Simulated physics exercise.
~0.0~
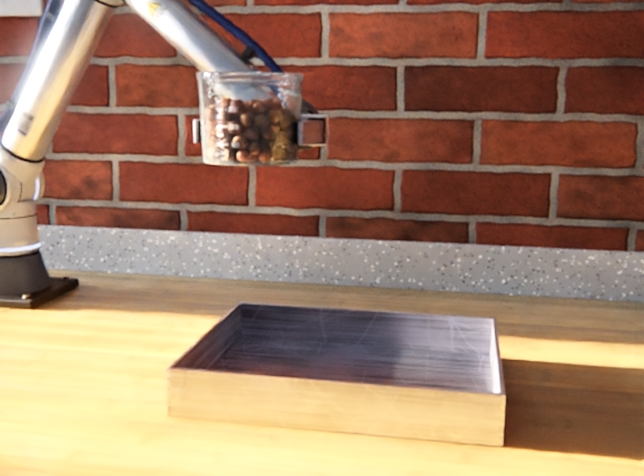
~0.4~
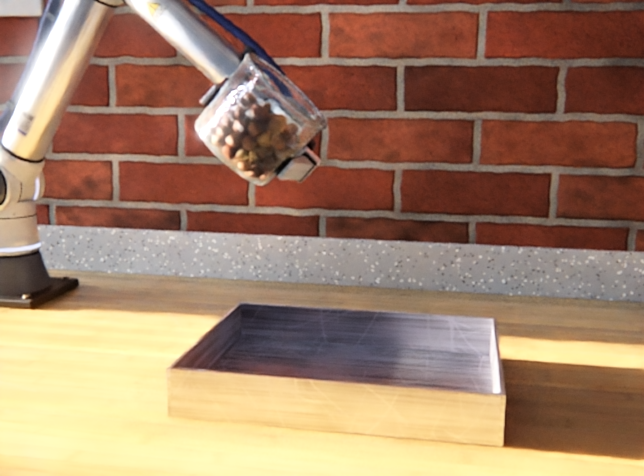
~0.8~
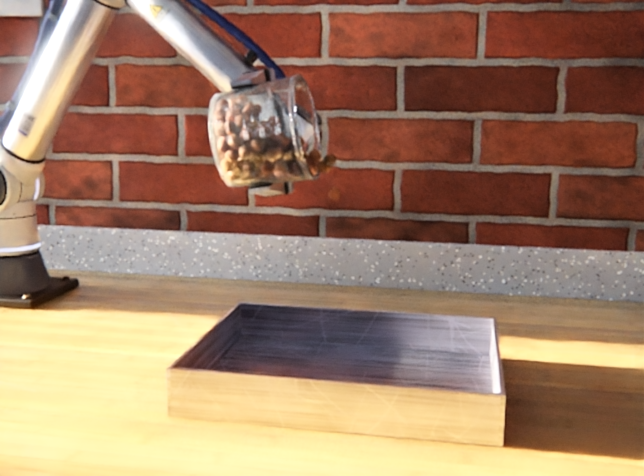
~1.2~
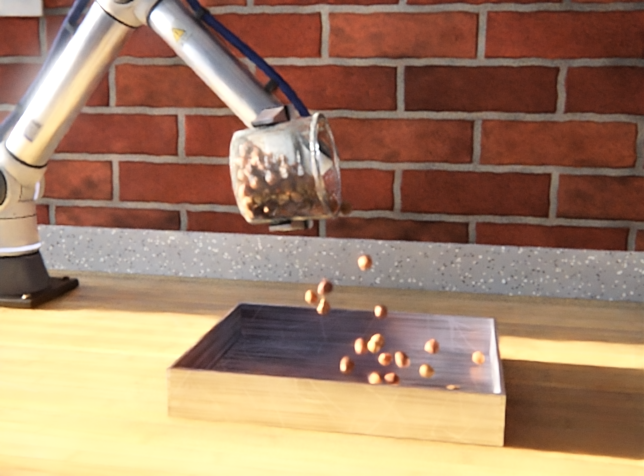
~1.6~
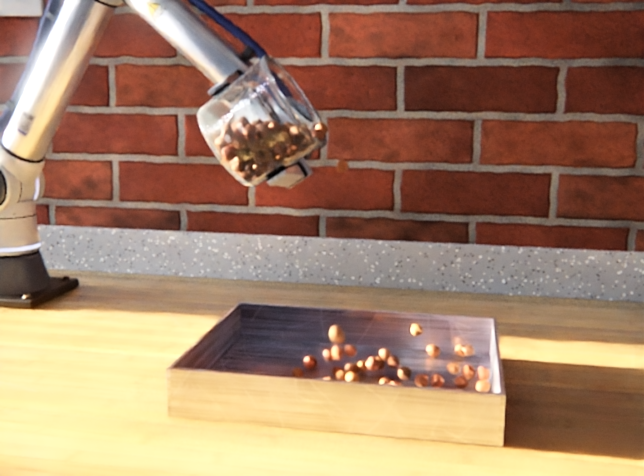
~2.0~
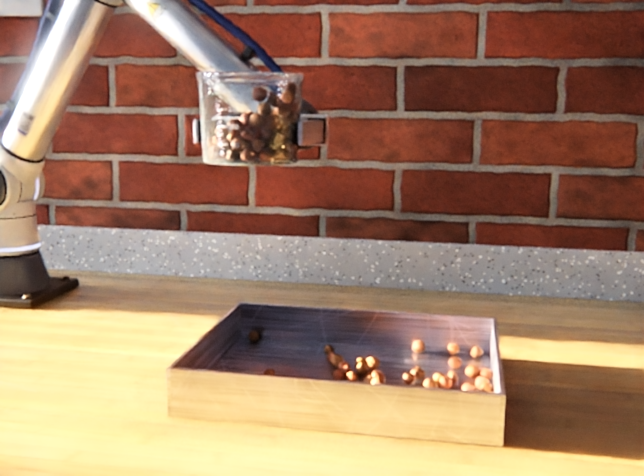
To begin with, a robot arm holds a clear tumbler of hazelnuts upright above a shallow wooden tray, in front of a red brick wall. The arm tips the tumbler to the right until it lies nearly on its side, with the nuts gathering at its mouth. It then swings lower and slightly right, and hazelnuts tumble out into the tray. Next, the tumbler lifts back and tilts up again while the fallen nuts scatter across the tray. Finally, it returns upright, still holding most of the nuts, with the others resting mainly in the tray's right half.
